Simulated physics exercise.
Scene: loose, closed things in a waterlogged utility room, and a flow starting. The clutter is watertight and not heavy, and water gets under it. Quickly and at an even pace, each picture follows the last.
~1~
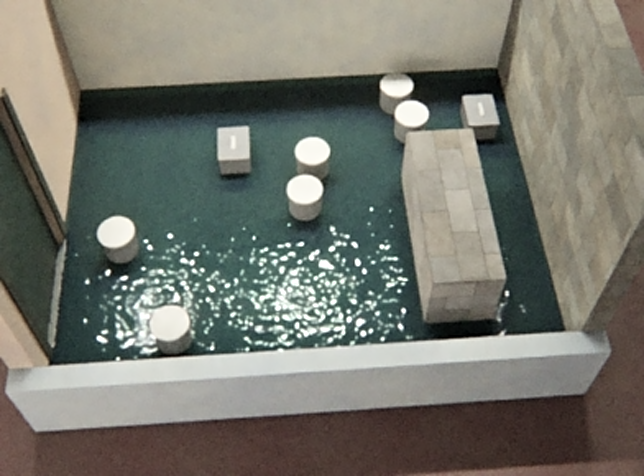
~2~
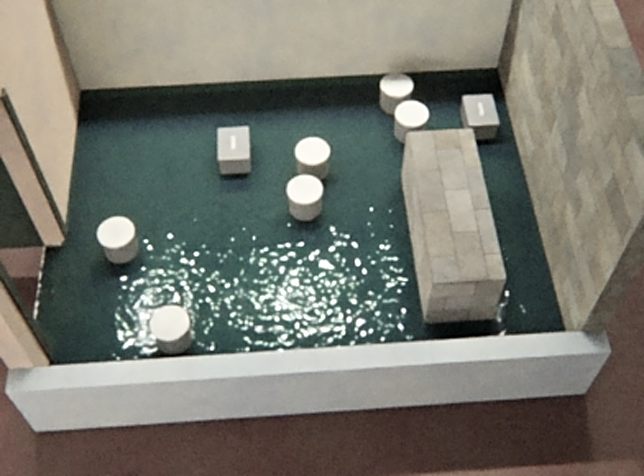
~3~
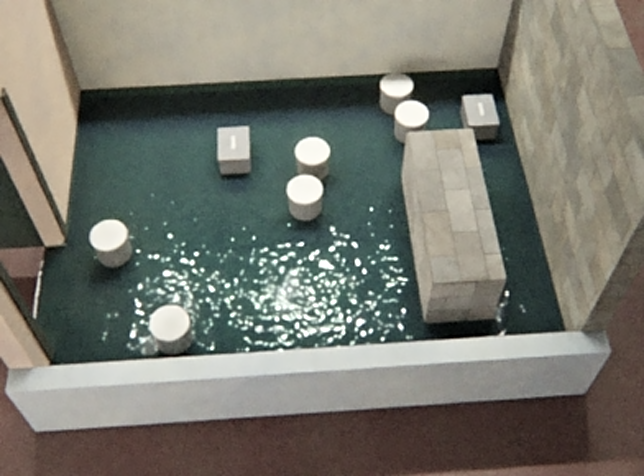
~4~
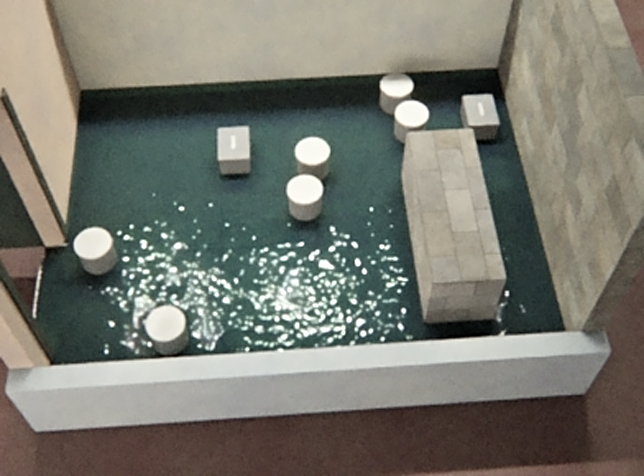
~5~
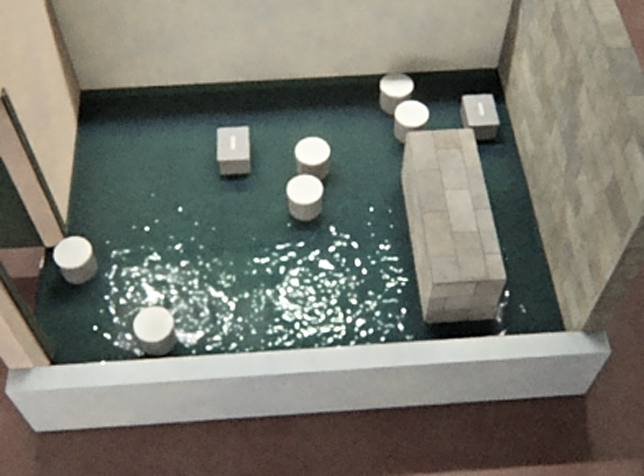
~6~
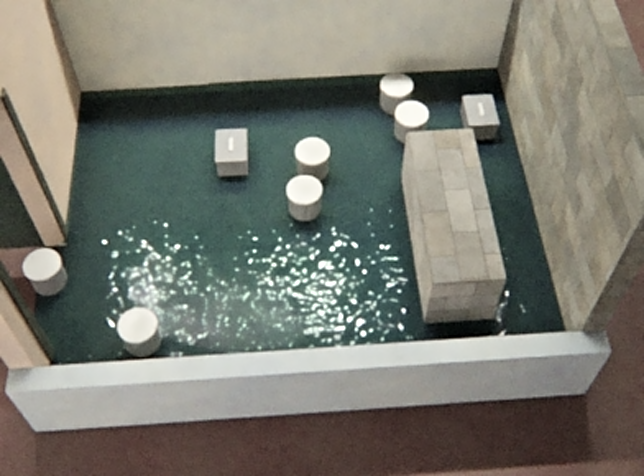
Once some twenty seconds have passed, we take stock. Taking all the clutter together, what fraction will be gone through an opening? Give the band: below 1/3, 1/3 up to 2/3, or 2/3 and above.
It reaches a third, not two.
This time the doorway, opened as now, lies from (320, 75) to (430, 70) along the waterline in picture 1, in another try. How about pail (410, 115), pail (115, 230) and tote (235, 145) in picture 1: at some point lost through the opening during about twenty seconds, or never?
In turn: Carried outside, stays, carried outside.
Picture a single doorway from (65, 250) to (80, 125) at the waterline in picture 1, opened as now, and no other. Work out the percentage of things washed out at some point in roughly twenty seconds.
Roughly 60 in a hundred.
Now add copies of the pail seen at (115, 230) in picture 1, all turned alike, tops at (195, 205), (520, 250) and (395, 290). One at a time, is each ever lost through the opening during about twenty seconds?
Outcome for each, listed in order: Leaves, does not leave, does not leave.
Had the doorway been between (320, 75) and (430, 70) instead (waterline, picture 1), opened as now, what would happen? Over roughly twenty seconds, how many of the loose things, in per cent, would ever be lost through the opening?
80 per cent or so.
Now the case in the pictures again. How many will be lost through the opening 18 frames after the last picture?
Tally: 2.
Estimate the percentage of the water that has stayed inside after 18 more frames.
About 70 percent.
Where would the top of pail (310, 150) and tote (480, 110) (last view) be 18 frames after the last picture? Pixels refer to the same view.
Estimate - first: (229, 195), second: (440, 106).
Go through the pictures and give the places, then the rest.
In the first picture, a pail at (116, 232) floats; a pail at (169, 323), afloat; 0 of 8 have shifted.
In the second picture, a pail at (116, 232) floats; a pail at (169, 323), afloat; 0 of 8 have shifted.
In the third picture, a pail at (108, 235), afloat, close to its start; a pail at (169, 323), afloat; 1 of 8 have shifted.
In the fourth picture, a pail at (93, 243) floats, close to its start; a pail at (165, 323), afloat, close to its start; 1 of 8 have shifted.
In the fifth picture, a pail at (72, 252), afloat, a stride from its start; a pail at (153, 324) floats, close to its start; 2 of 8 have shifted.
In the sixth picture, a pail at (42, 264), afloat, a stride from its start; a pail at (137, 325) floats, close to its start; 2 of 8 have shifted.
A moment on, 1 of 8 are out; 7 afloat.
Next, 2 of 8 are out; 6 afloat.
Later, 4 of 8 are out; 4 afloat.
In the end, 5 of 8 are out; 3 afloat.
